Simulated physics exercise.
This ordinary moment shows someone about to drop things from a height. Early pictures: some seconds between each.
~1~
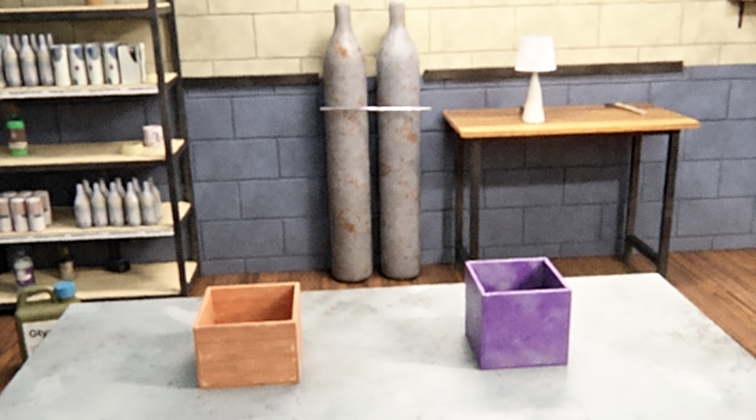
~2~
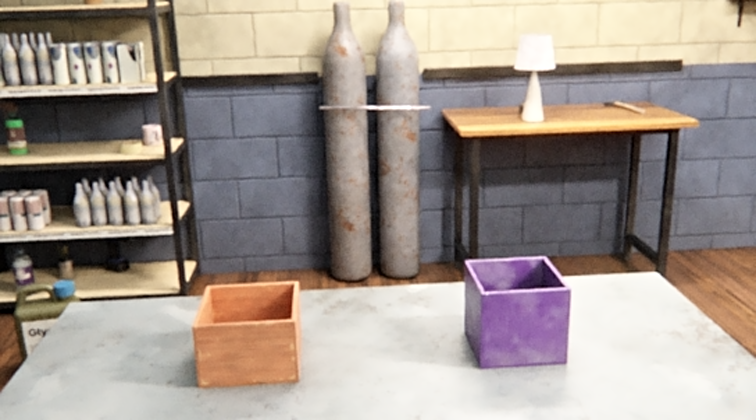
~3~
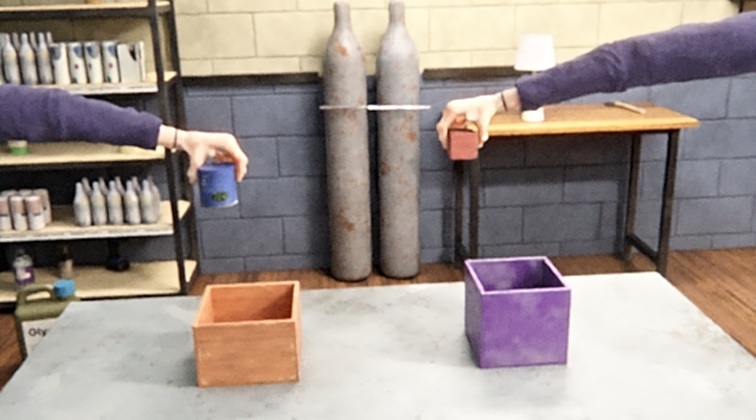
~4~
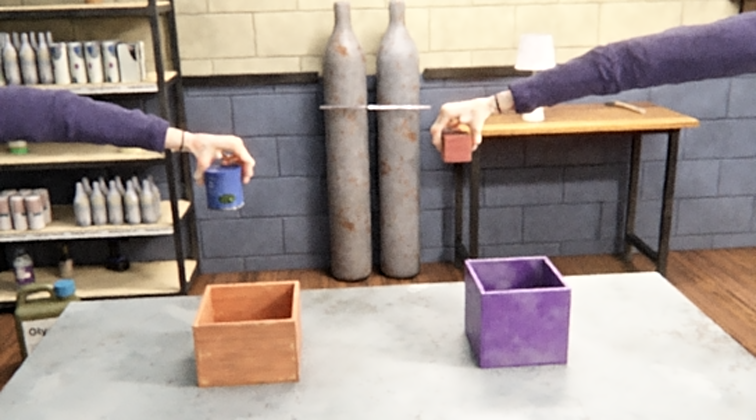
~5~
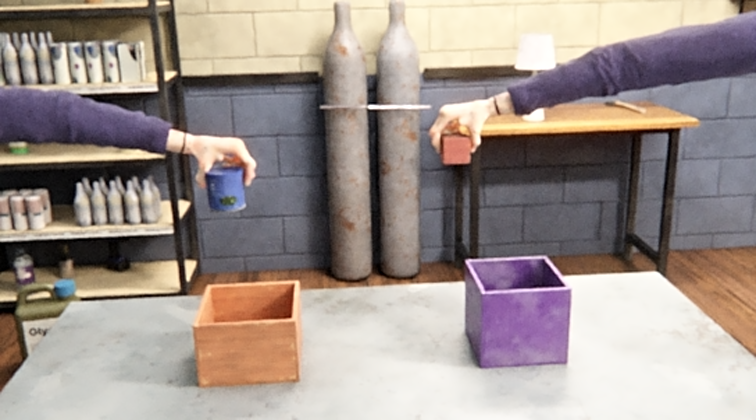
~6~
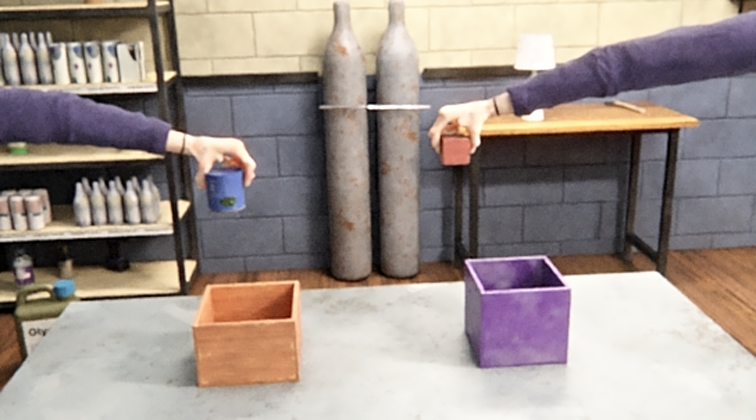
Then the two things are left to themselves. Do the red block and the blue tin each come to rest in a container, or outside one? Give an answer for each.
Red block: Out, blue tin: In.
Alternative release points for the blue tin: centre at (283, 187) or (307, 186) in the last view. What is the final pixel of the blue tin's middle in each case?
Near (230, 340) and (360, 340).
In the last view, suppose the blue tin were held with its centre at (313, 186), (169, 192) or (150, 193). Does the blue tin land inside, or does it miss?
The blue tin lands outside; lands outside; falls beside it.
Then, 0.16 s after the last picture, red block moved about its own width near (454, 182); blue tin moved about its own width near (228, 223).
Then, 0.24 s after the last picture, red block falling near (454, 239); blue tin falling near (233, 279).
Then, 0.32 s after the last picture, red block falling near (454, 319); blue tin down below near (239, 341).
At rest, the red block falls beside it, near (453, 338); the blue tin is caught, near (239, 342).
